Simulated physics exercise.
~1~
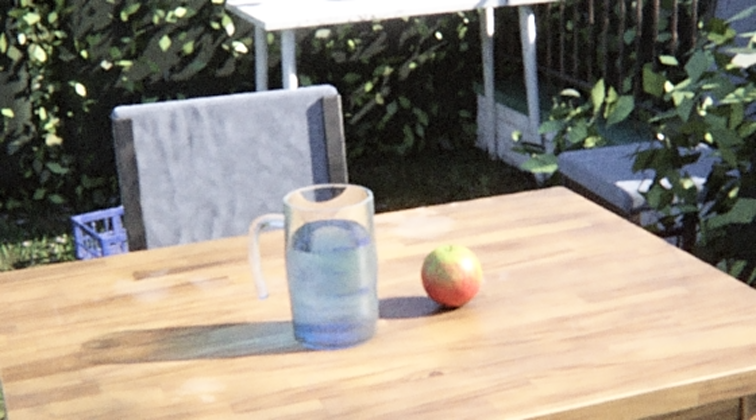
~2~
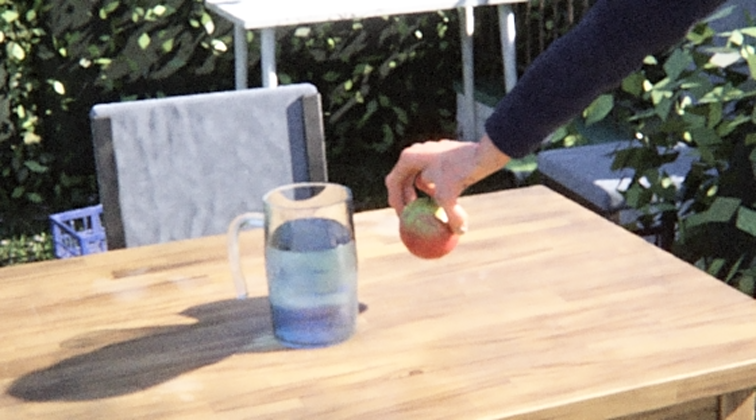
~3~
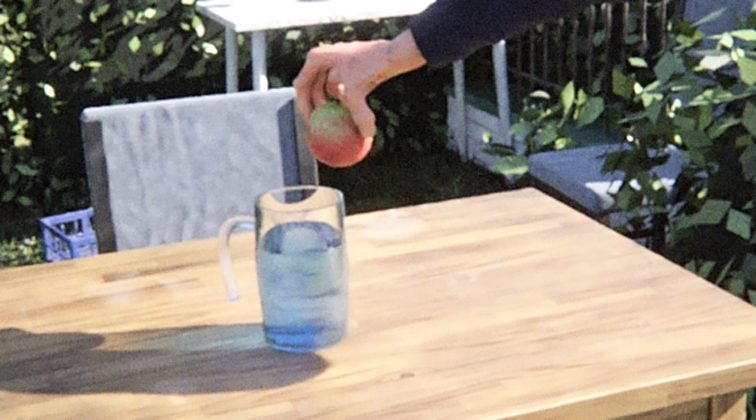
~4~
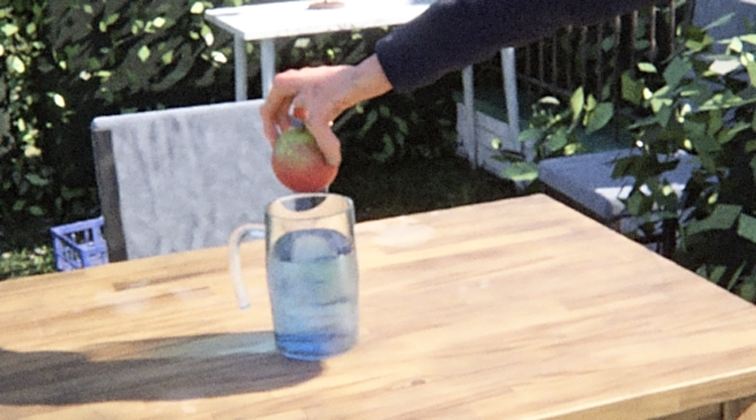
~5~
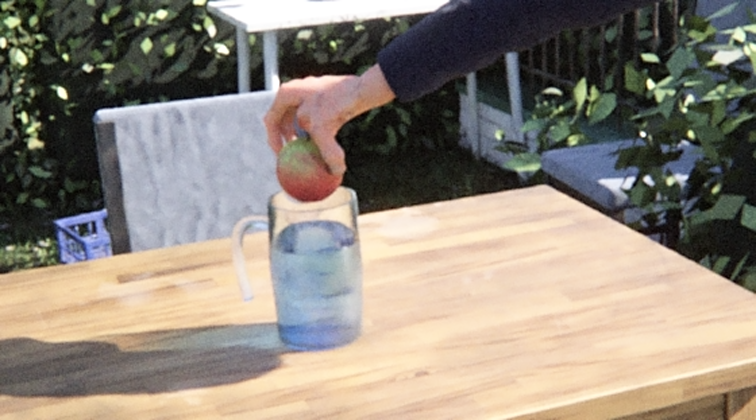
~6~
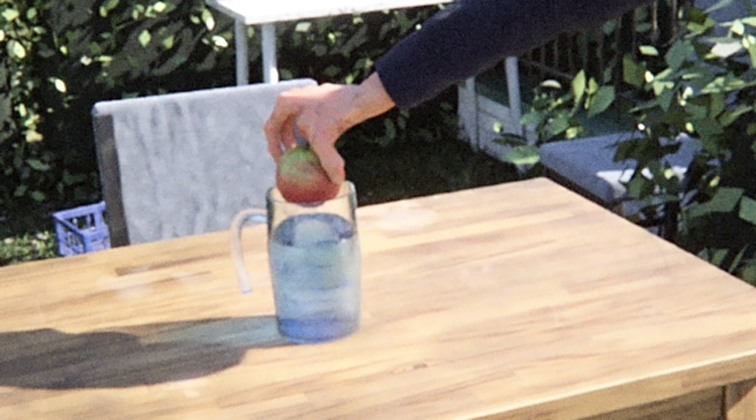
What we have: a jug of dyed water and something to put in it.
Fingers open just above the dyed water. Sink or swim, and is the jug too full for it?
The thing stays afloat, and the jug does not spill.
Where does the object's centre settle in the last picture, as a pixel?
In the final view it sits close to pixel (312, 227).
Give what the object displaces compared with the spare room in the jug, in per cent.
I'd put it at 50 in a hundred.
Next, the apple enters the dyed water; the jug is about three quarters full.
After that, the apple comes up again; the jug is about three quarters full.
Finally, the apple rides on the surface; the jug is about three quarters full; the top is dry.
